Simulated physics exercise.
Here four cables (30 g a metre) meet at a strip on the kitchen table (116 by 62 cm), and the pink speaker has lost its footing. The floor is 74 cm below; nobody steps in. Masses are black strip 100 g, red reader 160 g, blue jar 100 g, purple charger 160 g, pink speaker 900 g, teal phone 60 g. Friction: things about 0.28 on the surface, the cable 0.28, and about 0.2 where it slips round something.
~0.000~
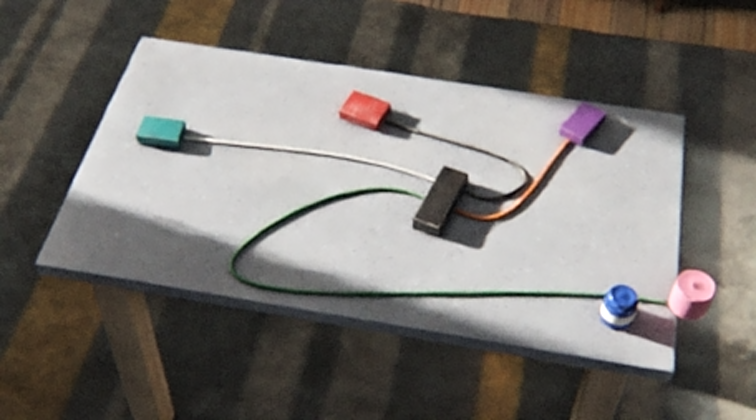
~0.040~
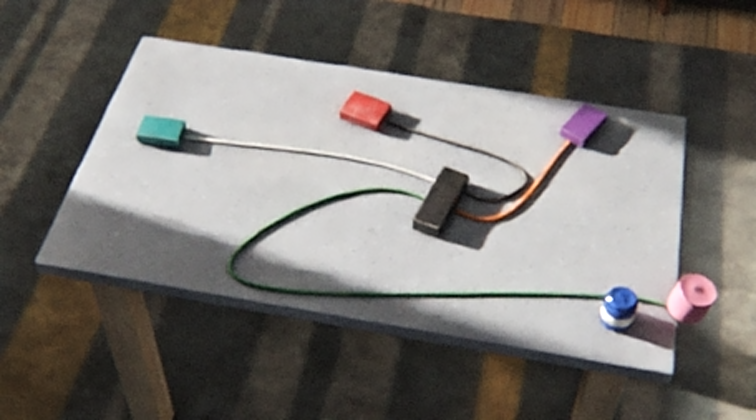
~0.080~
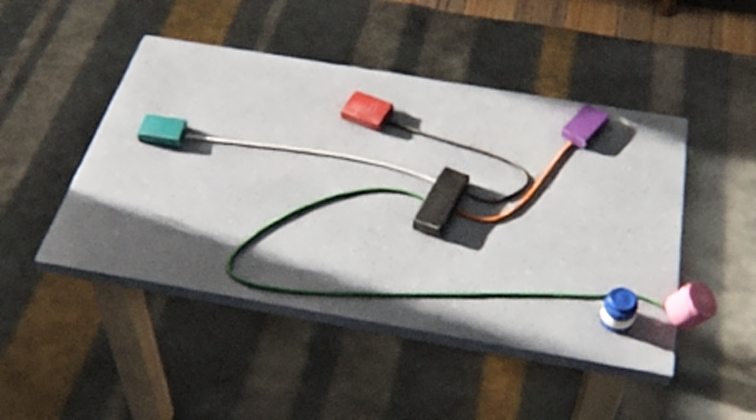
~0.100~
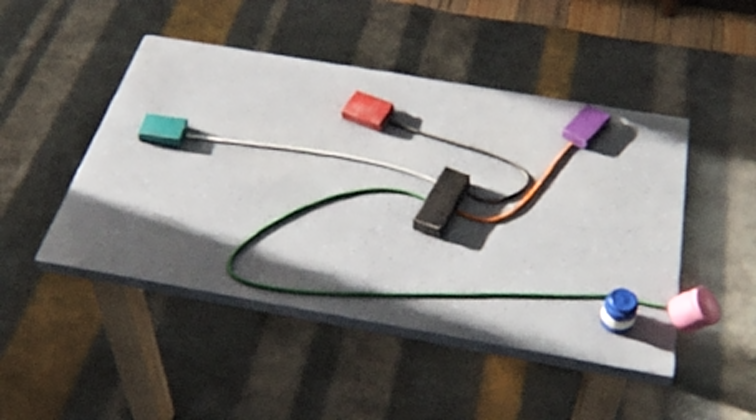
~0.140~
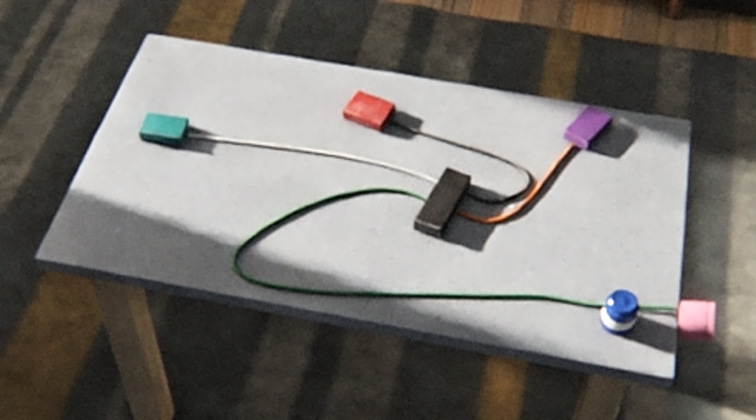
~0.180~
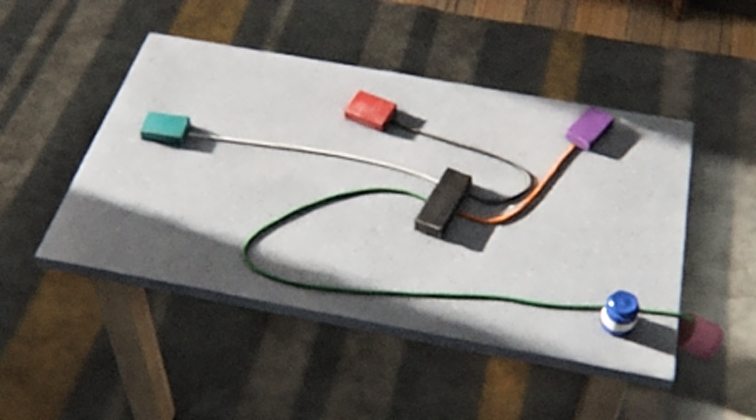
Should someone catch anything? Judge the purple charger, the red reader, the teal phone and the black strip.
The purple charger stays on, the red reader keeps to the top, the teal phone stays on, the black strip stays on.
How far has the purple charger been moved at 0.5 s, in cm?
Some 0 cm.
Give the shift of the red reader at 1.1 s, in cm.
Some 0 cm.
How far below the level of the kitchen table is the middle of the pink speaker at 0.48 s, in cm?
About 70 cm.
After 0.5 s, the strip's end of the green cable at (452, 217); black strip 4 cm off its start, pink speaker over the edge.
After 0.8 s, the strip's end of the green cable at (503, 205); teal phone 32 cm off its start, black strip 8 cm off its start, pink speaker over the edge.
After 1.1 s, the strip's end of the green cable at (504, 205); teal phone 40 cm off its start at (356, 176), black strip 8 cm off its start at (488, 194), pink speaker over the edge.
After 1.4 s, the strip's end of the green cable at (504, 205); teal phone 40 cm off its start, black strip 8 cm off its start, pink speaker over the edge.
After 2.6 s, the strip's end of the green cable at (504, 205); teal phone 40 cm off its start at (356, 176), black strip 8 cm off its start at (488, 194), purple charger 0 cm off its start at (590, 124), red reader 0 cm off its start at (371, 106).
